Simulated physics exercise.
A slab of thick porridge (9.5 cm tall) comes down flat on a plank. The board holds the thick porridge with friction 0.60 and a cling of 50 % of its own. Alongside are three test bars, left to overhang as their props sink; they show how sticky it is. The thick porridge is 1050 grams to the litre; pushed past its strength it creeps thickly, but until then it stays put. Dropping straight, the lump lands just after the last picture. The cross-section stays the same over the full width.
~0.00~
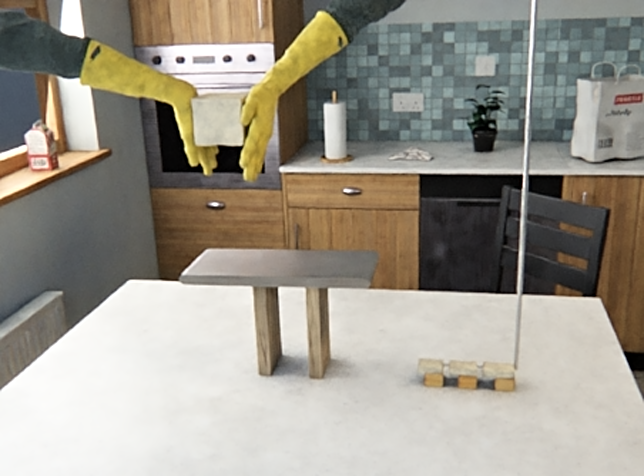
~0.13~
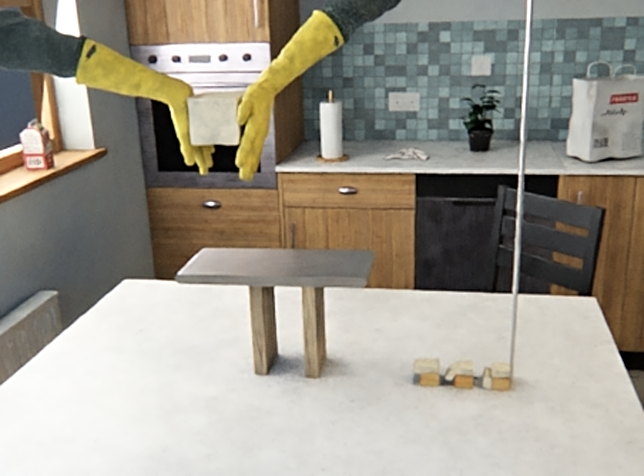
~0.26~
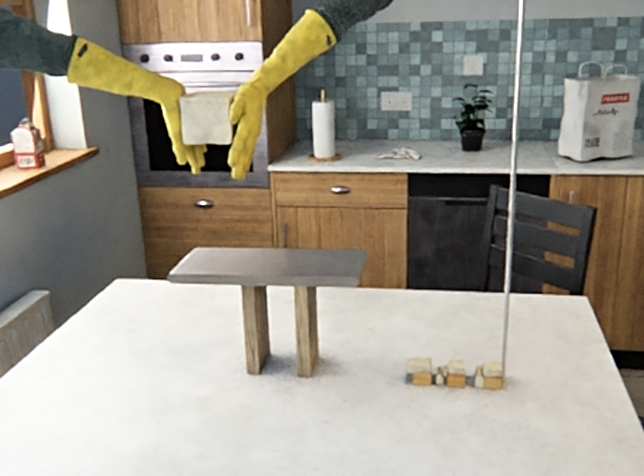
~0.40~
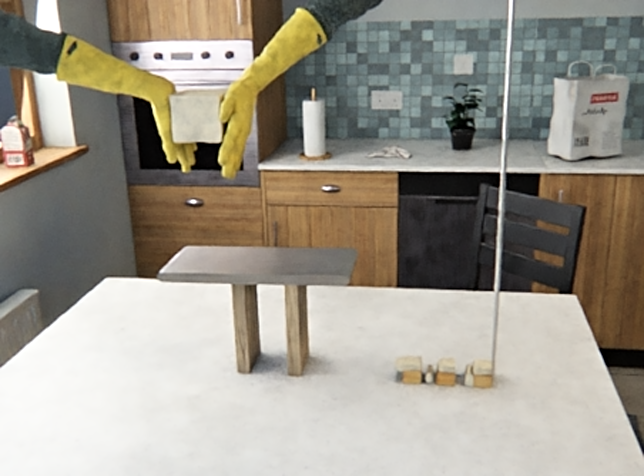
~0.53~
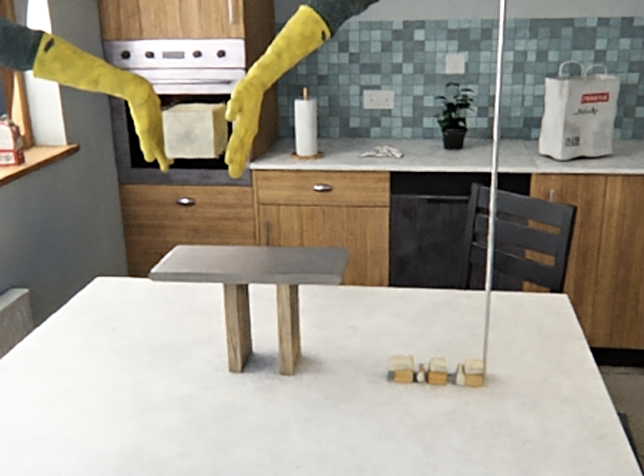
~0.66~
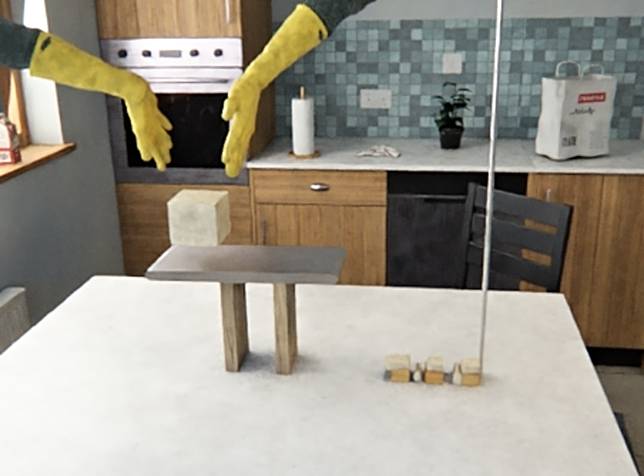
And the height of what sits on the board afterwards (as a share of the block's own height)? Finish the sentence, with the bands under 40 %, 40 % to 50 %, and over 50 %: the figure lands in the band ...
The figure lands in the band from 40 % to 50 %.
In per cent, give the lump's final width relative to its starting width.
Some 240 %.
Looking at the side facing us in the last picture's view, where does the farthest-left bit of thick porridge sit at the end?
Near (142, 264).
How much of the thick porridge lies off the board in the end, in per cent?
Some 14 percent lies off the board.
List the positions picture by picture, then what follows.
The first frame shows highest point of the thick porridge at (219, 99); the tips have sunk 0, 0, 0 (left to right).
The second frame shows highest point of the thick porridge at (215, 98); the tips have sunk 4 mm, 1.9 cm, 3.0 cm (left to right).
The third frame shows highest point of the thick porridge at (208, 98); the tips have sunk 6 mm, 3.0 cm, 3.0 cm (left to right).
The fourth frame shows highest point of the thick porridge at (198, 96); the tips have sunk 6 mm, 3.0 cm, 3.0 cm (left to right).
The fifth frame shows highest point of the thick porridge at (191, 111); the tips have sunk 6 mm, 3.0 cm, 3.0 cm (left to right).
The sixth frame shows highest point of the thick porridge at (195, 204); the tips have sunk 6 mm, 3.0 cm, 3.0 cm (left to right).
By 0.78 s, it stands 44 % of its first height and none has gone off the board.
By 0.91 s, it stands 44 % of its first height and none has gone off the board.
By 1.04 s, it stands 44 % of its first height and 14 % has gone off the board.
By 1.18 s, it stands 44 % of its first height and 14 % has gone off the board.
By 1.28 s, at the end, it stands 44 % of its first height and 14 % has gone off the board.
